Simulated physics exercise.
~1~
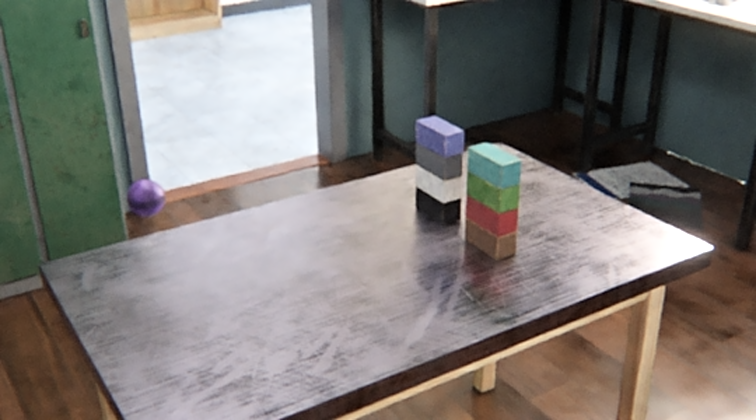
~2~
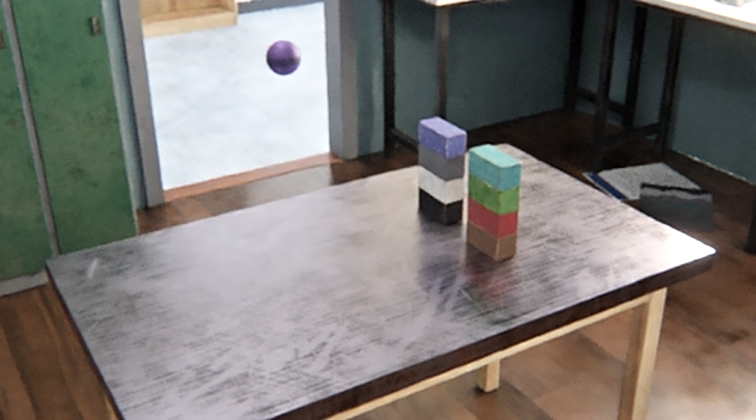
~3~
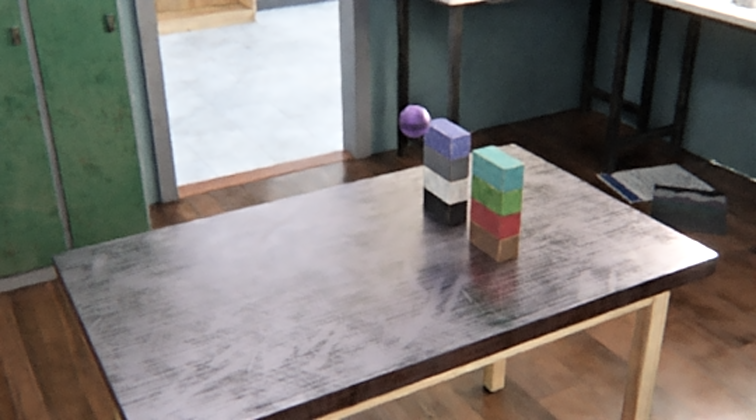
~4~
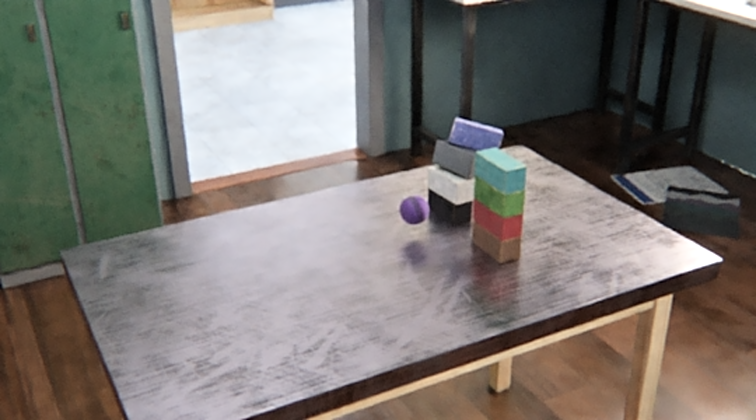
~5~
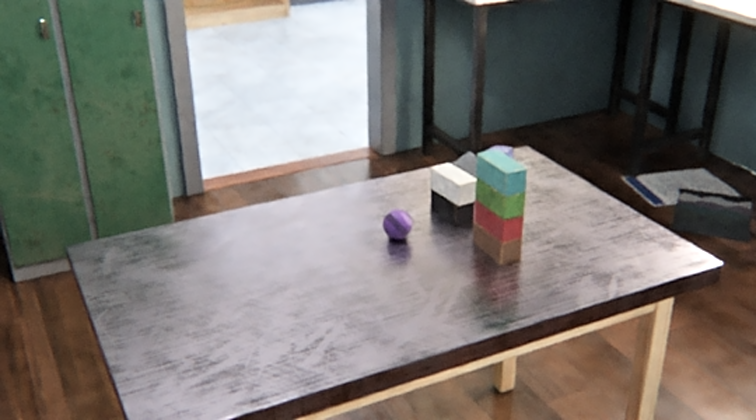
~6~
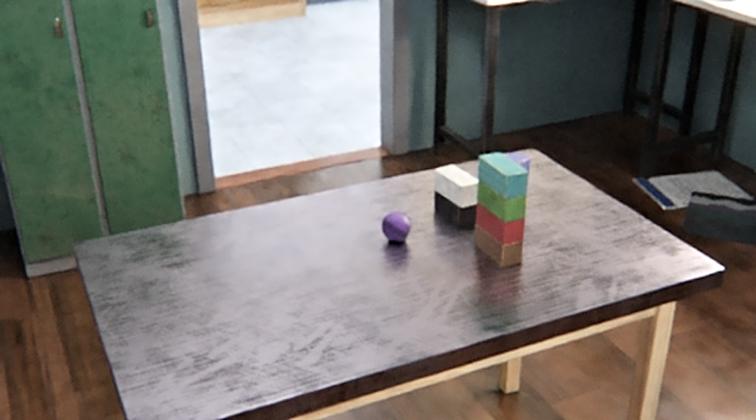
In the video, a purple ball flies in from the left toward two stacks of colored blocks on a table, knocking the blue and grey blocks off the rear stack and bouncing back onto the tabletop, while the white and black blocks and the front stack stay standing.
